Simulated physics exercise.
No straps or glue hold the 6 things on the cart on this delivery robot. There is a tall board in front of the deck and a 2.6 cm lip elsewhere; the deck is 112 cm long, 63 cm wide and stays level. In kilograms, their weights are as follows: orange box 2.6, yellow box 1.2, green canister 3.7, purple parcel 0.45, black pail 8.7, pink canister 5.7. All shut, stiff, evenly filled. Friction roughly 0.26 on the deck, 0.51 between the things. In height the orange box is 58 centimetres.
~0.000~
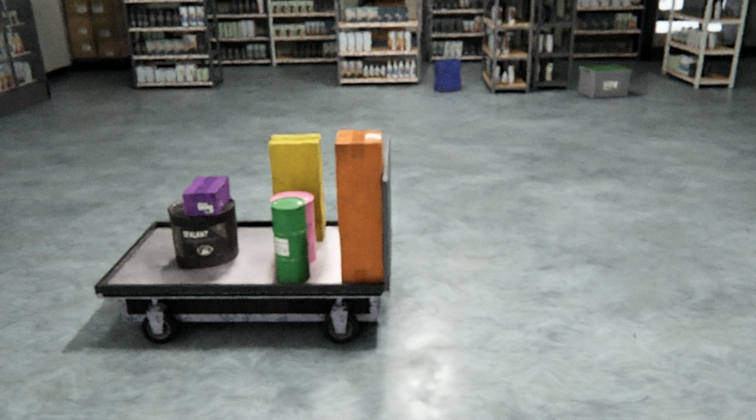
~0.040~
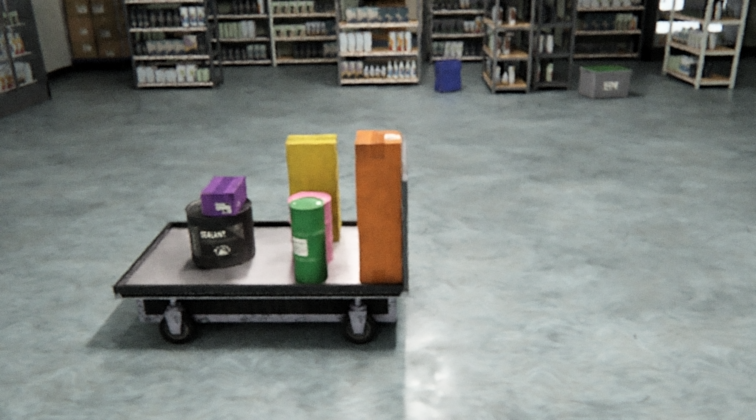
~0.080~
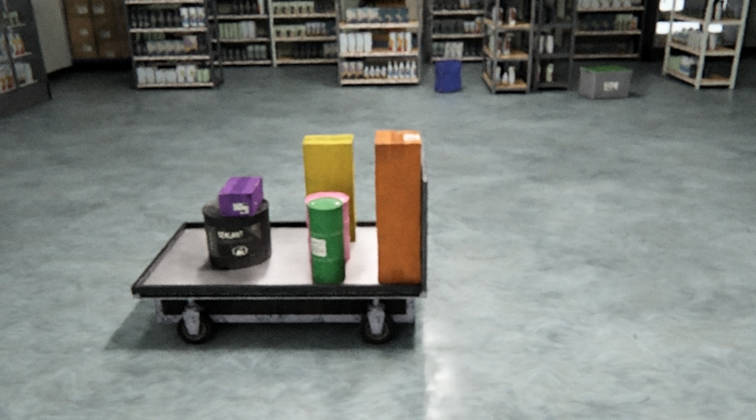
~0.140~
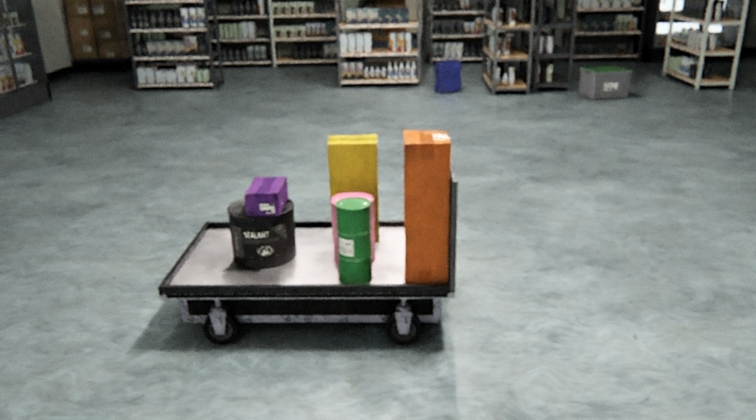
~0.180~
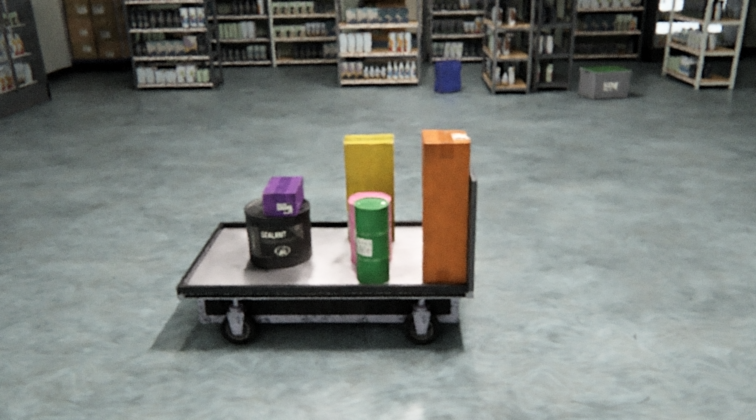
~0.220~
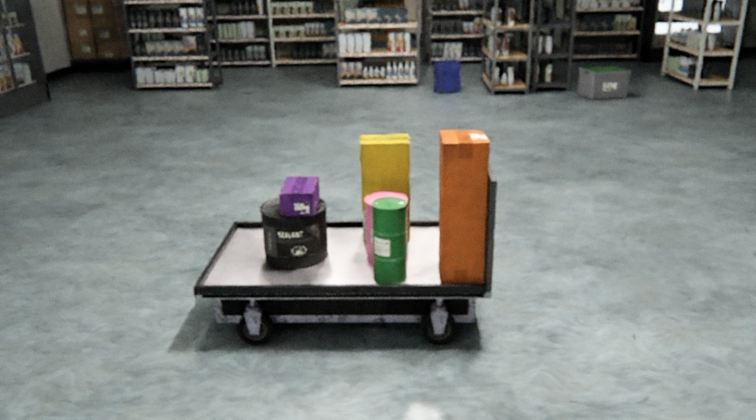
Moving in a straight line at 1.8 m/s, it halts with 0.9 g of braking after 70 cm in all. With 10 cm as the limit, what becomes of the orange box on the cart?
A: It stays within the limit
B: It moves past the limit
A, it stays within the limit.
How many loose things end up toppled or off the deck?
So, 0 in all.
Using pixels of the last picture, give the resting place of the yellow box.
Resting point, approx. (557, 187) px.
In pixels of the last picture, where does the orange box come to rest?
At roughly (588, 206).
By 0.52 s, cart has run 86 cm; green canister 5 cm from its spot; yellow box 5 cm from its spot; pink canister 5 cm from its spot.
By 0.62 s, cart has run 88 cm, stopped; yellow box 16 cm from its spot; purple parcel 16 cm from its spot; black pail 16 cm from its spot.
By 0.72 s, cart has run 88 cm, stopped; yellow box 27 cm from its spot; purple parcel 27 cm from its spot; black pail 27 cm from its spot.
When it is over (1.3 s), not toppled but over 10 cm from the start, yellow box, green canister, purple parcel, black pail and pink canister; the last one within 10 cm of the start. In the last view, orange box near (588, 206).
